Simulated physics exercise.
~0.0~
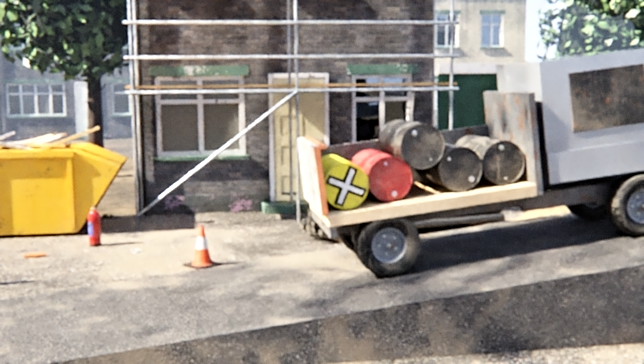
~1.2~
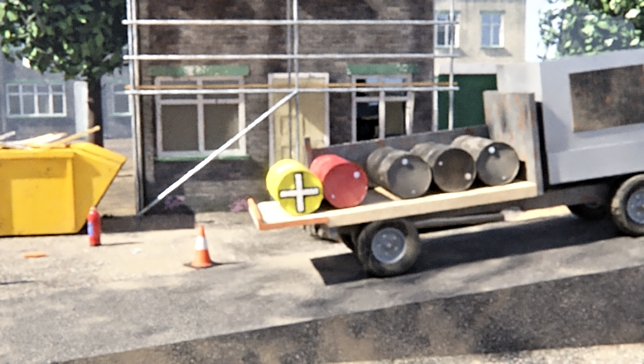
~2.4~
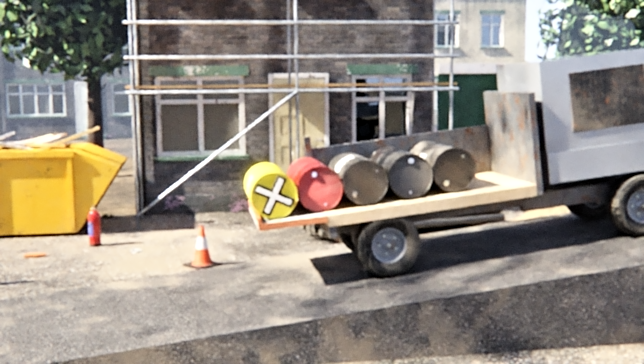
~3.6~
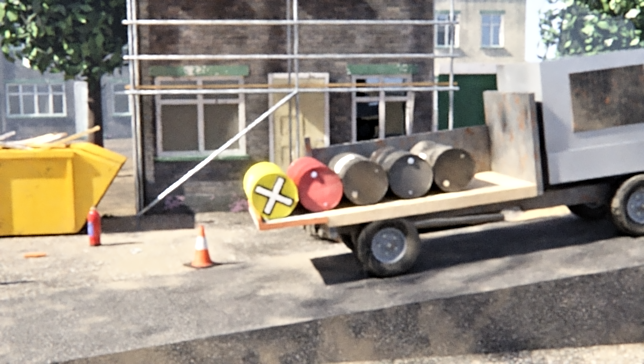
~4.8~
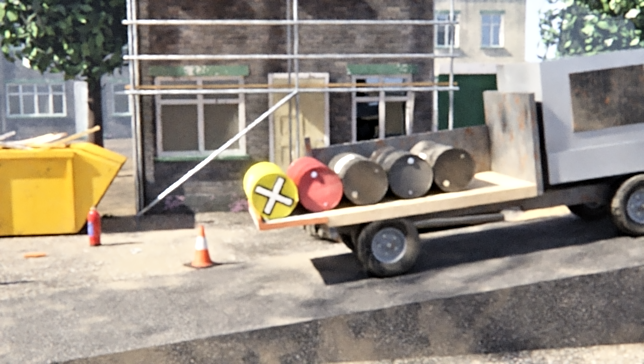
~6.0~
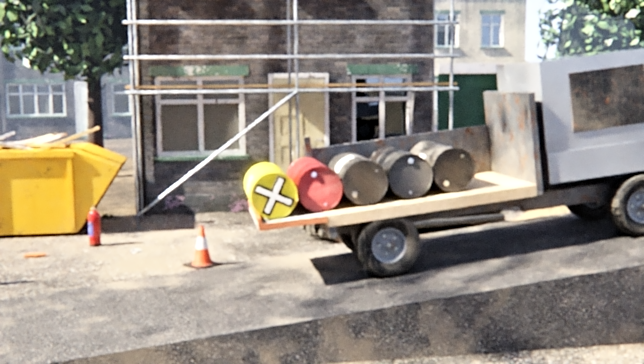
Five drums, a yellow one marked with a white cross, a red one and three dark ones, sit bunched on the open bed of a pick-up parked on a slope, tail downhill to the left. The tailgate drops from upright until it lies out beyond the bed. The drums roll left after it, the yellow leading with its cross turning, and spread into a row. The yellow drum rolls onto the lowered gate, followed by the red. The yellow comes to rest at the gate's outer edge with the red behind it, and none falls off.
